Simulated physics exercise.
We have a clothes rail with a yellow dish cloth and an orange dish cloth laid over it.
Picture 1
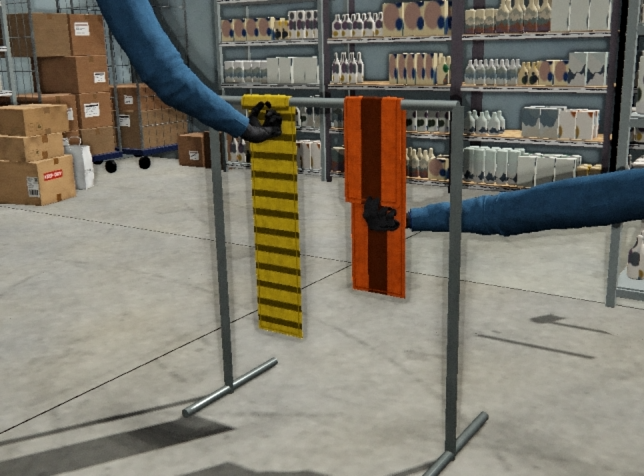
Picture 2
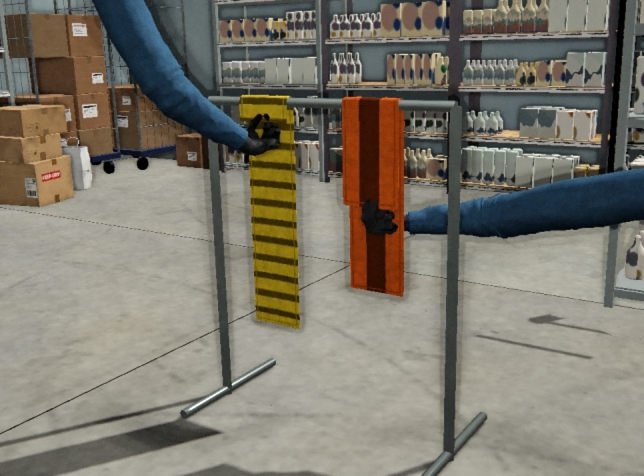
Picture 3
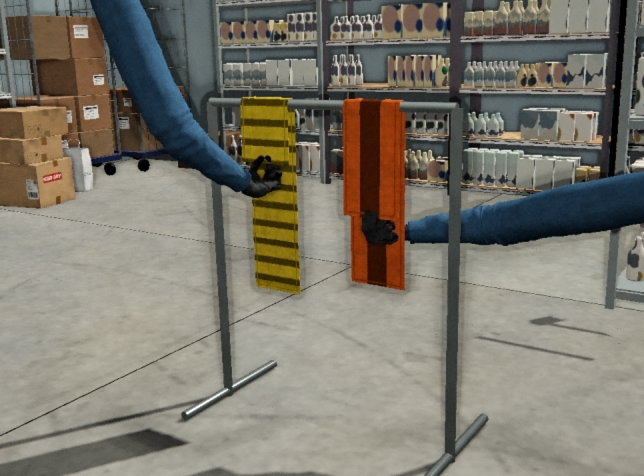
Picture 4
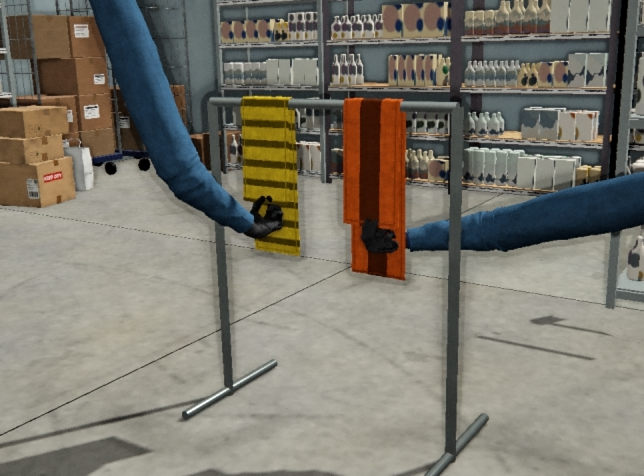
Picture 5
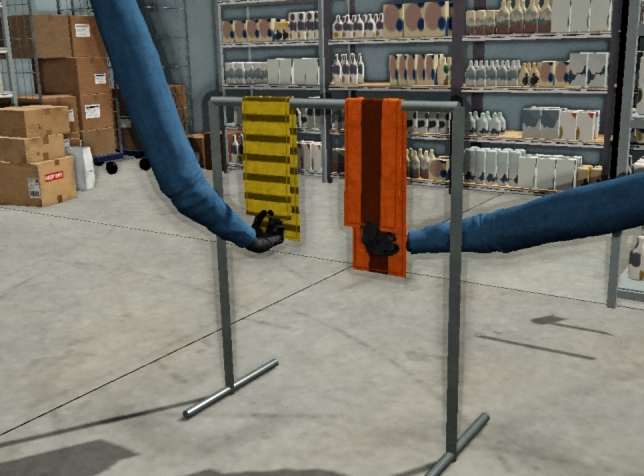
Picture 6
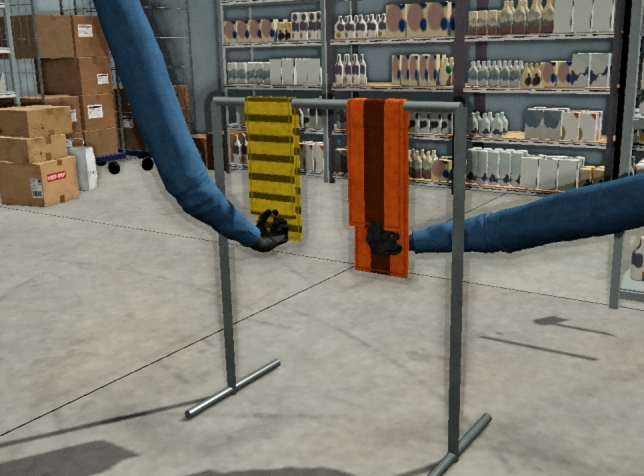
Two blue-sleeved arms with dark hands reach in from the left and right toward a grey metal rail in a warehouse, viewed from the front and slightly above. A yellow cloth with dark stripes hangs on the left and an orange one with a brown band on the right, before boxes and stocked shelves. The left hand draws the yellow cloth's front down as its back rises, then slows, while the right hand lowers the orange front slightly.
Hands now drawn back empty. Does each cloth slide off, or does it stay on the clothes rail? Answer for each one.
The yellow dish cloth stays put; the orange dish cloth stays put.
Then, 0.44 s on from there, yellow dish cloth as it was left; orange dish cloth as it was left.
In the end, yellow dish cloth as it was left; orange dish cloth as it was left. The yellow dish cloth keeps its place and the orange dish cloth stays on.
